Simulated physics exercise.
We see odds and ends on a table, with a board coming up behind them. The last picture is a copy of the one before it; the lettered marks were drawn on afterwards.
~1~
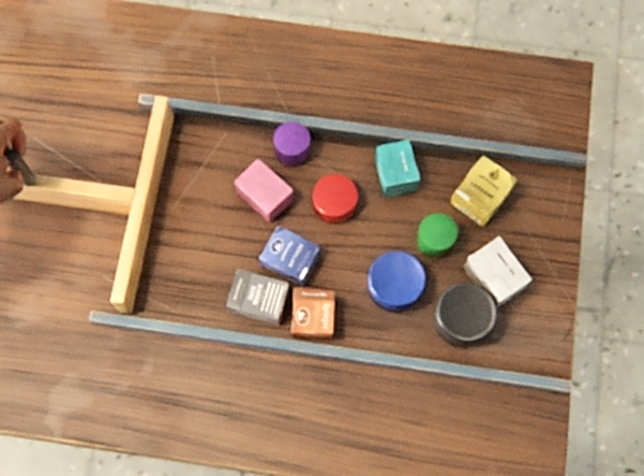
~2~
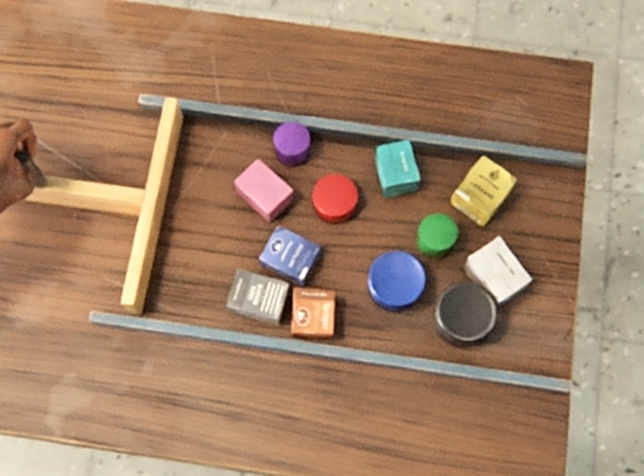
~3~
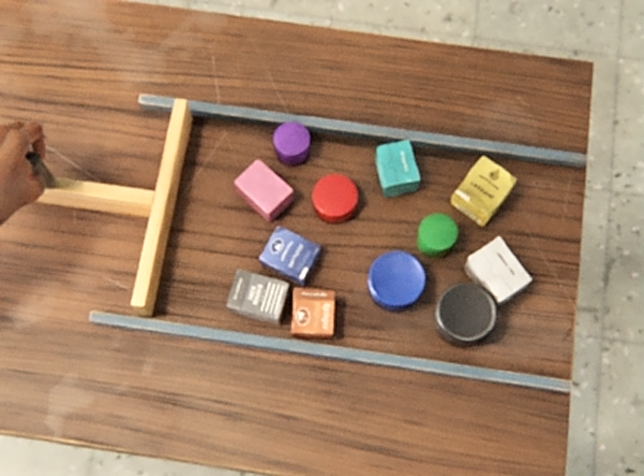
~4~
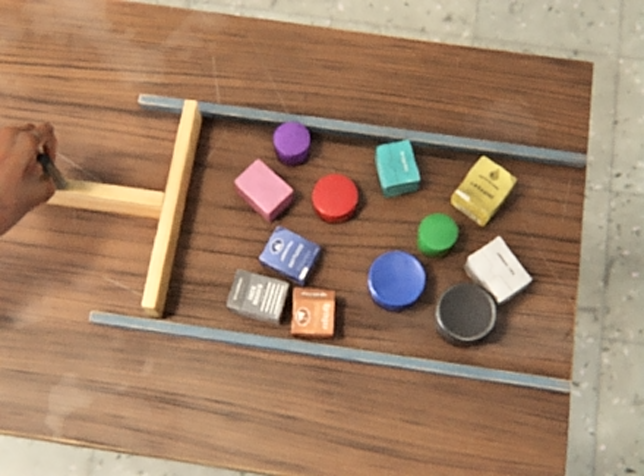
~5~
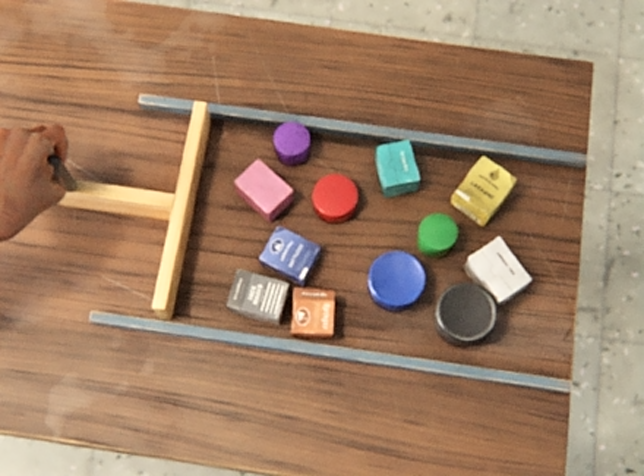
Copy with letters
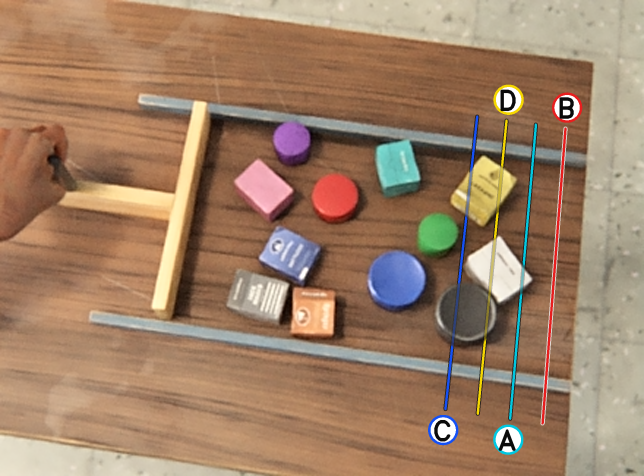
A wooden T-shaped pusher, its handle gripped by a hand at the left edge, slides slowly rightward between two grey rails on a brown wood-grain table seen from above. Purple, red, green, blue and black round pots lie scattered among pink, teal, yellow, white, blue, grey and orange boxes to its right. The board closes some of the gap, touching nothing, while the objects and camera stay still.
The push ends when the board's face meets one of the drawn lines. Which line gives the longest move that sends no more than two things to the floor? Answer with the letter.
It can go as far as C.
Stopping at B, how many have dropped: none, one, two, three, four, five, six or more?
Six or more.
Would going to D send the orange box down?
By then, no.
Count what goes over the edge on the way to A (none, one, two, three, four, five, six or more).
Six or more.
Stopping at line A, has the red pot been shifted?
By then, yes.
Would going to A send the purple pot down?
No.
On the marked copy, A at (524, 265); B at (555, 269); C at (462, 256); D at (493, 260).
With C. Early on, board (282, 216); purple pot (321, 149); orange box (351, 320).
Further on, board (385, 230); white packet (519, 276); black tub (507, 328).
At the end, board (462, 241); white packet over the edge; black tub over the edge; two fallen.
As for the rest, A drops eight; B drops nine; D drops four.
